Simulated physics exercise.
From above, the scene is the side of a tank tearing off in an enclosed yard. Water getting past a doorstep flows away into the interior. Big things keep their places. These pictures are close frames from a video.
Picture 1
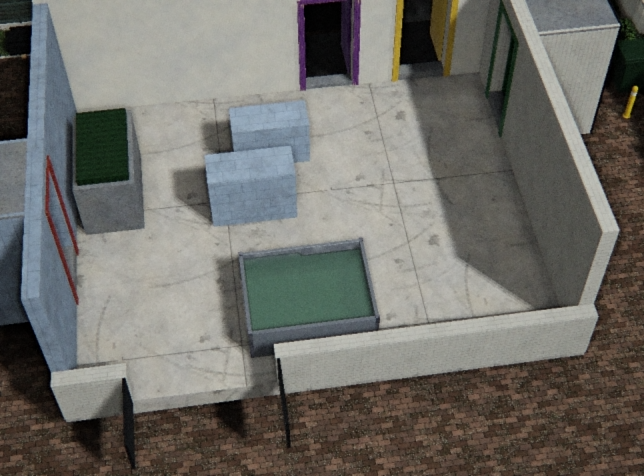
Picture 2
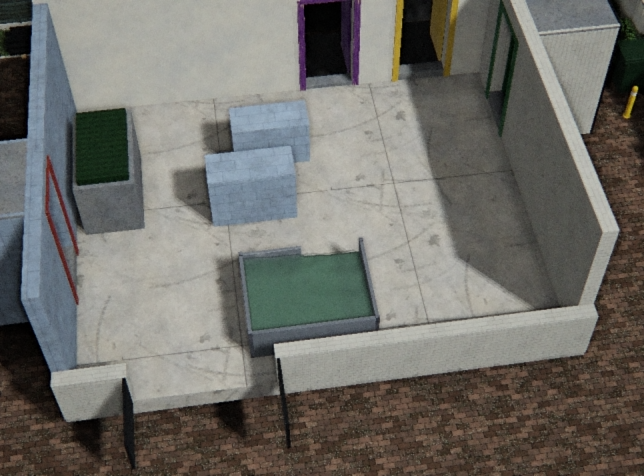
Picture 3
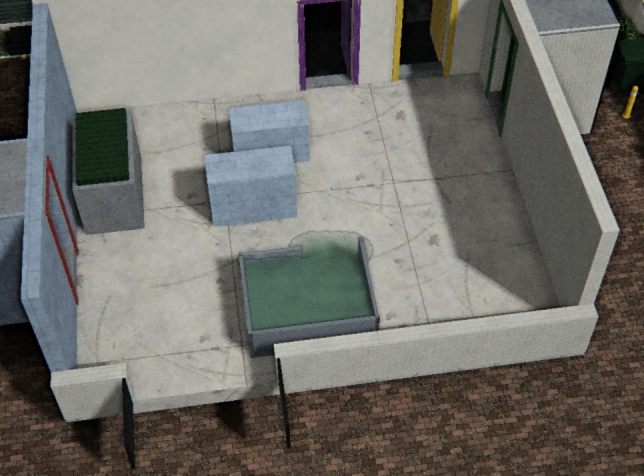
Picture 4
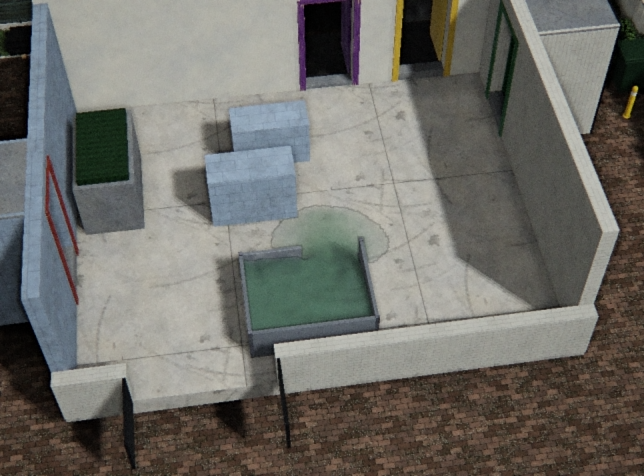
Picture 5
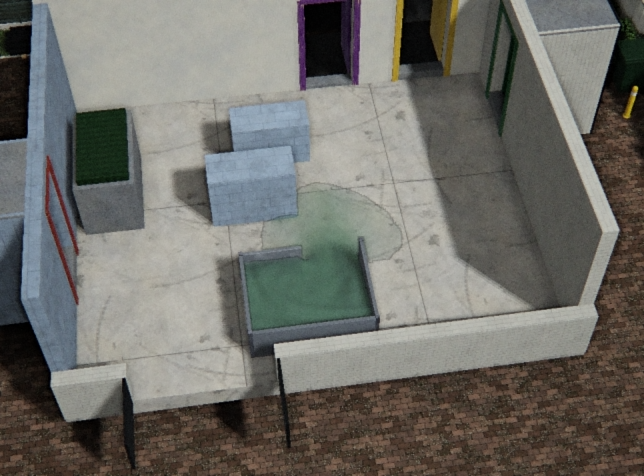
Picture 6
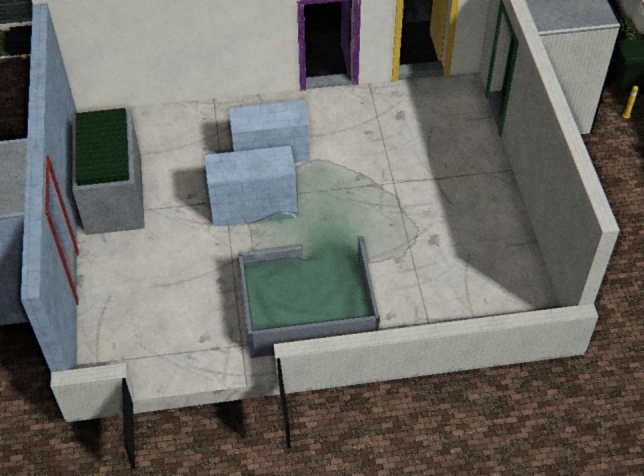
In an enclosed yard with pale paving, a low tank of still green water sits near the front wall, with two pale blue blocks behind it. Part of the tank's far side comes away, leaving a gap, and water pours out through it, spreading across the paving in a widening, thin green sheet.
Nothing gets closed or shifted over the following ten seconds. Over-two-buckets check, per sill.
Red door: Within two, purple door: Over, yellow door: Within two, green door: Within two.
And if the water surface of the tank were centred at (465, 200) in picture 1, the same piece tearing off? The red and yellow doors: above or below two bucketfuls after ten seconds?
Red: Below the mark; yellow: Above the mark.
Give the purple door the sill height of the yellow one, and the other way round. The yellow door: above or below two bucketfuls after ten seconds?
Result: Yellow door crosses the threshold.
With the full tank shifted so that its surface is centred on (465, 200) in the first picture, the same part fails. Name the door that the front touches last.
The one you want is the red-painted one.
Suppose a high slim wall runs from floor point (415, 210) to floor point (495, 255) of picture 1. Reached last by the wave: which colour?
It turns out to be the red door.
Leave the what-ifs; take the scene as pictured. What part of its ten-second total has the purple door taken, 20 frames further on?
Share at that point: Roughly 85 %.
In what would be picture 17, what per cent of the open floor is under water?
Estimated share: Around 40 %.
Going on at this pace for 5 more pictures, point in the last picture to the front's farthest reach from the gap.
Somewhere near (344, 91).
A moment on, water covers 20 % of the floor; the red door not reached, the purple door wet at the sill, nothing in, the yellow door not reached, the green door not reached.
Next, water covers 40 % of the floor; the red door not reached, the purple door under two buckets in, the yellow door wet at the sill, nothing in, the green door not reached.
Then, water covers 50 % of the floor; the red door wet at the sill, nothing in, the purple door over two buckets in, the yellow door wet at the sill, nothing in, the green door wet at the sill, nothing in.
Later, water covers 65 % of the floor; the red door wet at the sill, nothing in, the purple door over two buckets in, the yellow door wet at the sill, nothing in, the green door wet at the sill, nothing in.
In the end, water covers 85 % of the floor; the red door wet at the sill, nothing in, the purple door over two buckets in, the yellow door wet at the sill, nothing in, the green door wet at the sill, nothing in.
